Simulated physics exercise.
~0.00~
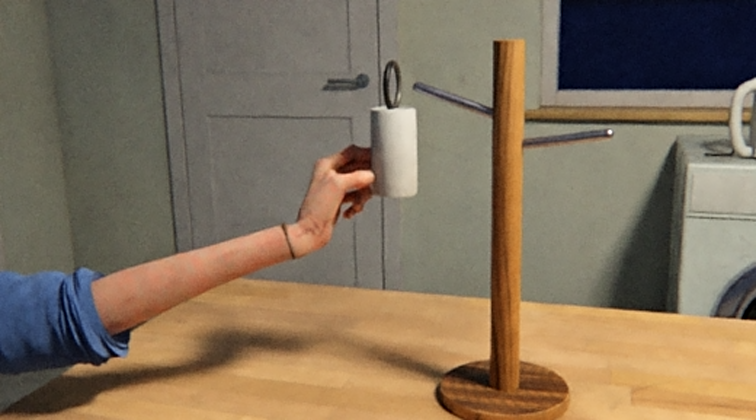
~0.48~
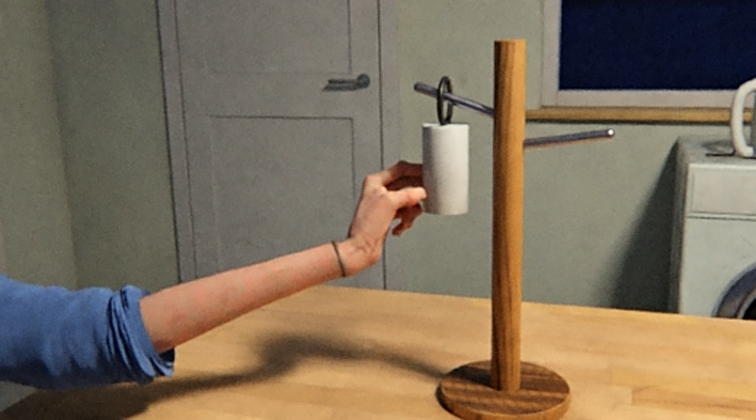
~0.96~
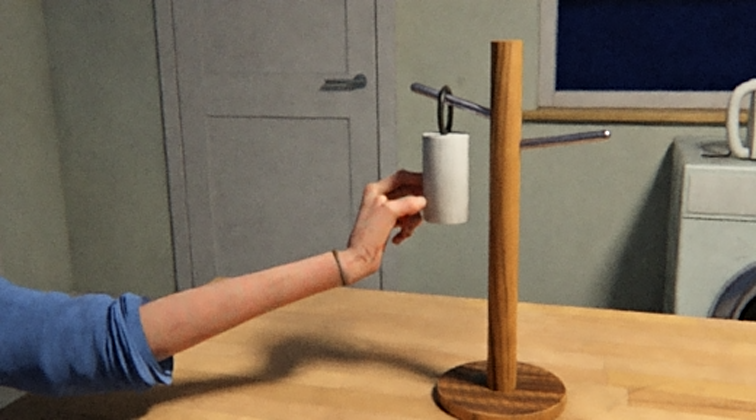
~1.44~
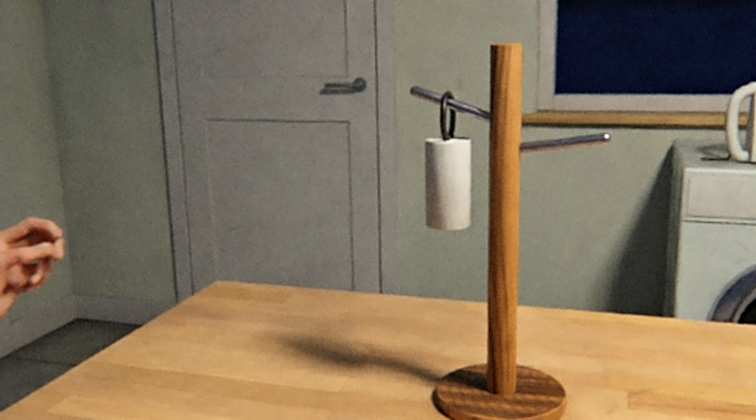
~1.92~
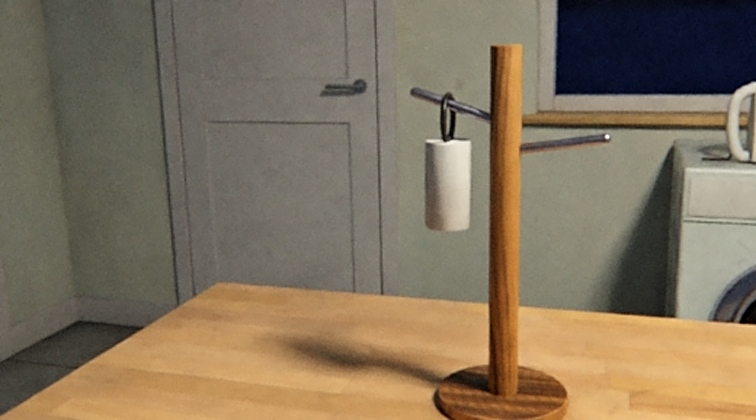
A hand moves a white lantern right, lowers it onto a peg, and leaves it hanging.
